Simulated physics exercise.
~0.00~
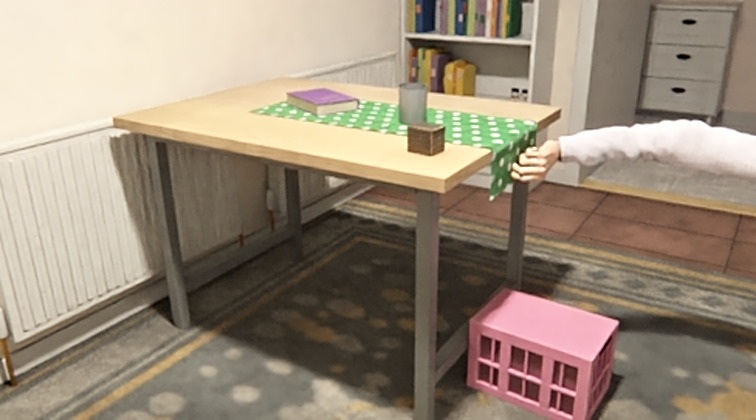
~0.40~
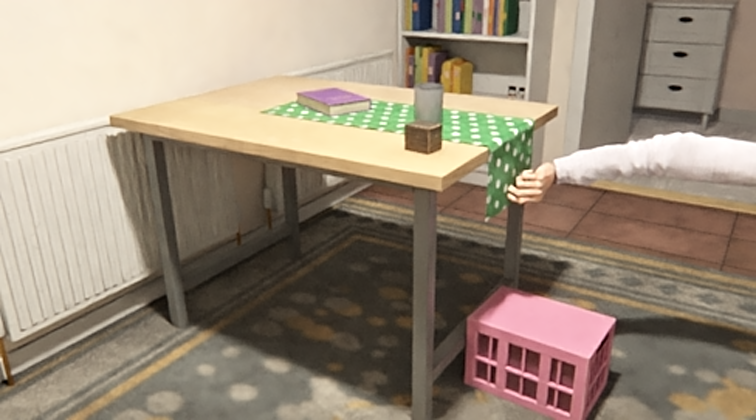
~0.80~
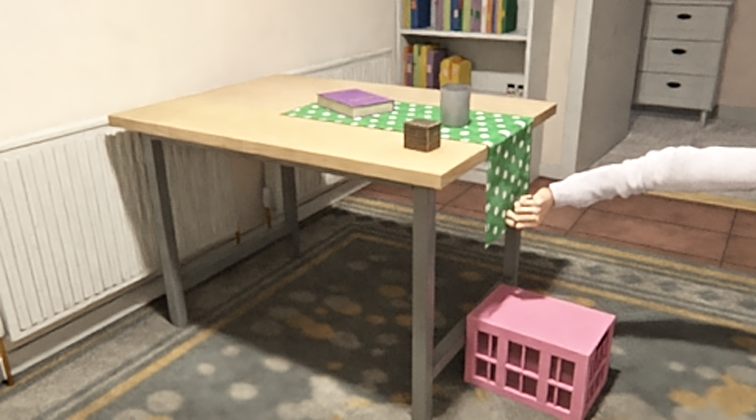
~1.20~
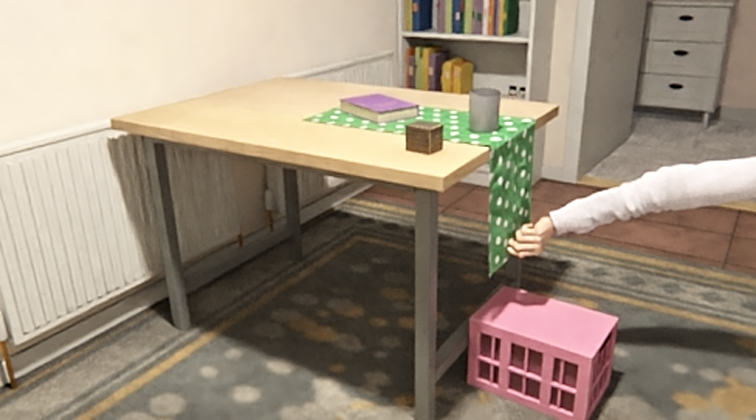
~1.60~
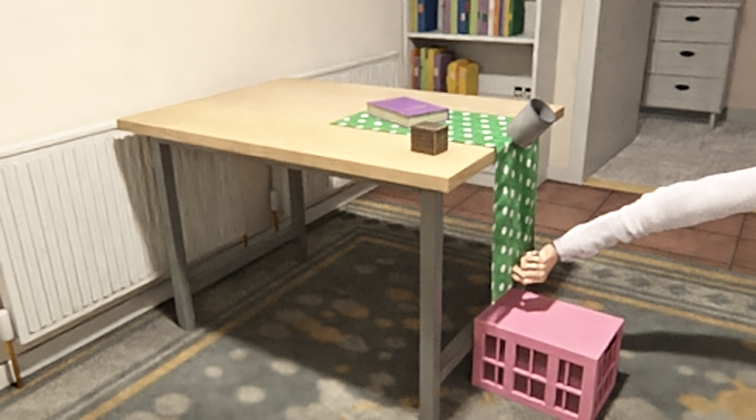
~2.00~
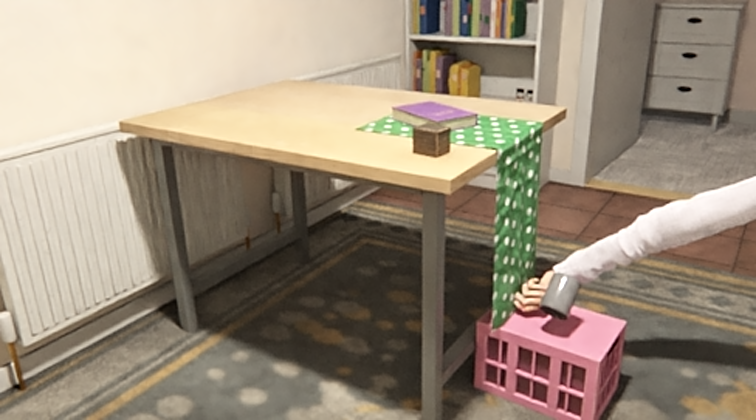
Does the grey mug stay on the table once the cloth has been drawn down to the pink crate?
No, the grey mug is carried to the end of the table and falls off. The small dark block stays in its place on top.
